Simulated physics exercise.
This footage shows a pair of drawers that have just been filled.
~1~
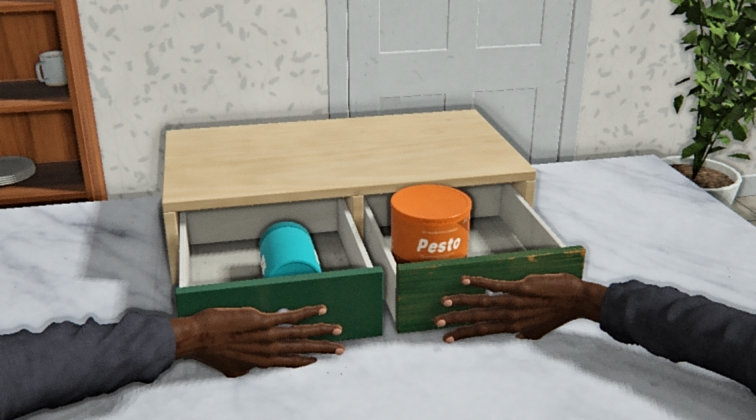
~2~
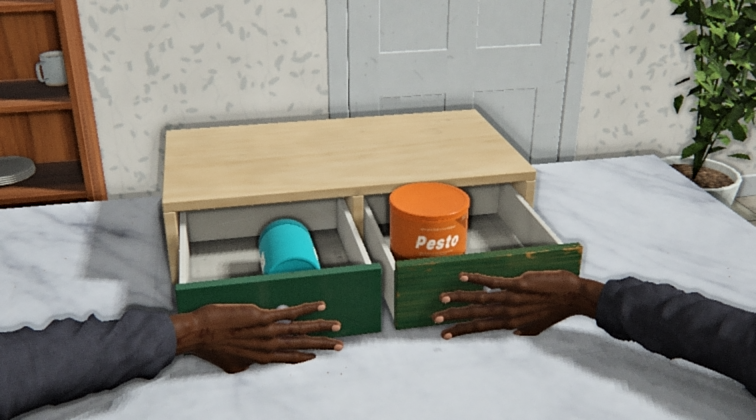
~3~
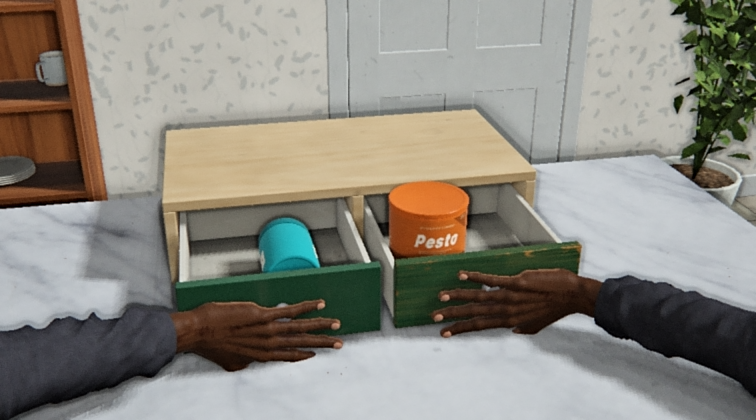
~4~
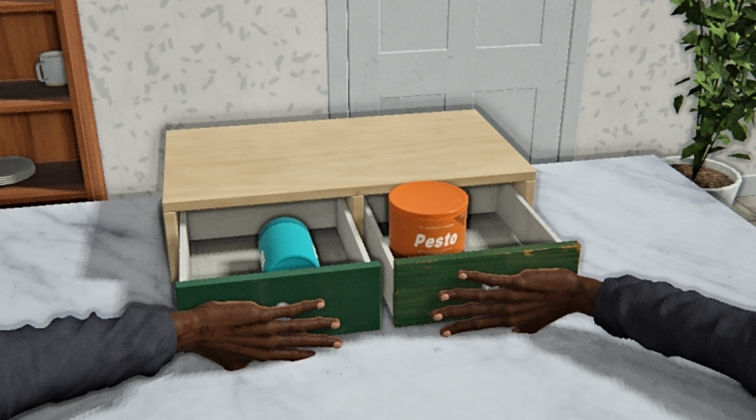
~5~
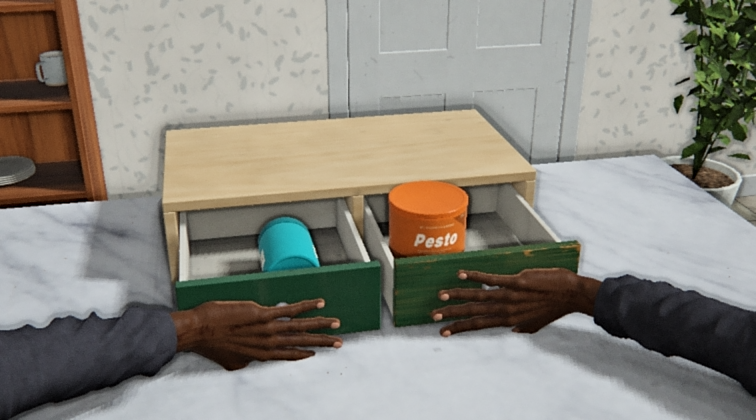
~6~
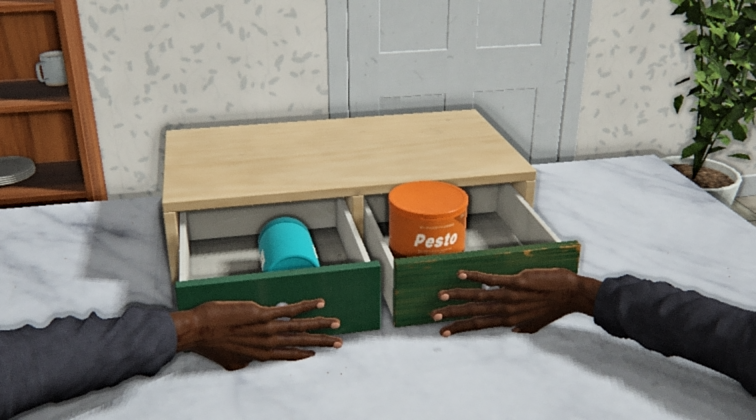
The clip shows two hands resting against the green fronts of two open drawers in a wooden chest, a turquoise jar in the left and an orange tub in the right, as the drawers shift inward very slightly, then stay still.
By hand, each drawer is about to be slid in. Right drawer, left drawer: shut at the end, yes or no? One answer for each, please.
Right drawer - no; left drawer - yes.
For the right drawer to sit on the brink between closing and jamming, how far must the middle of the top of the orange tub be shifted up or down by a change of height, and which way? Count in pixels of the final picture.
16 pixels or so, going down.
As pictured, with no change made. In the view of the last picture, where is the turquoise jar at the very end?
Roughly (273, 196).
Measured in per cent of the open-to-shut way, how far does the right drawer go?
It gets roughly 35 percent of the way before stopping.
Then, 0.52 s on from there, right drawer about half in; left drawer about half in.
In the end, the right drawer will not close; the left drawer goes all the way in.
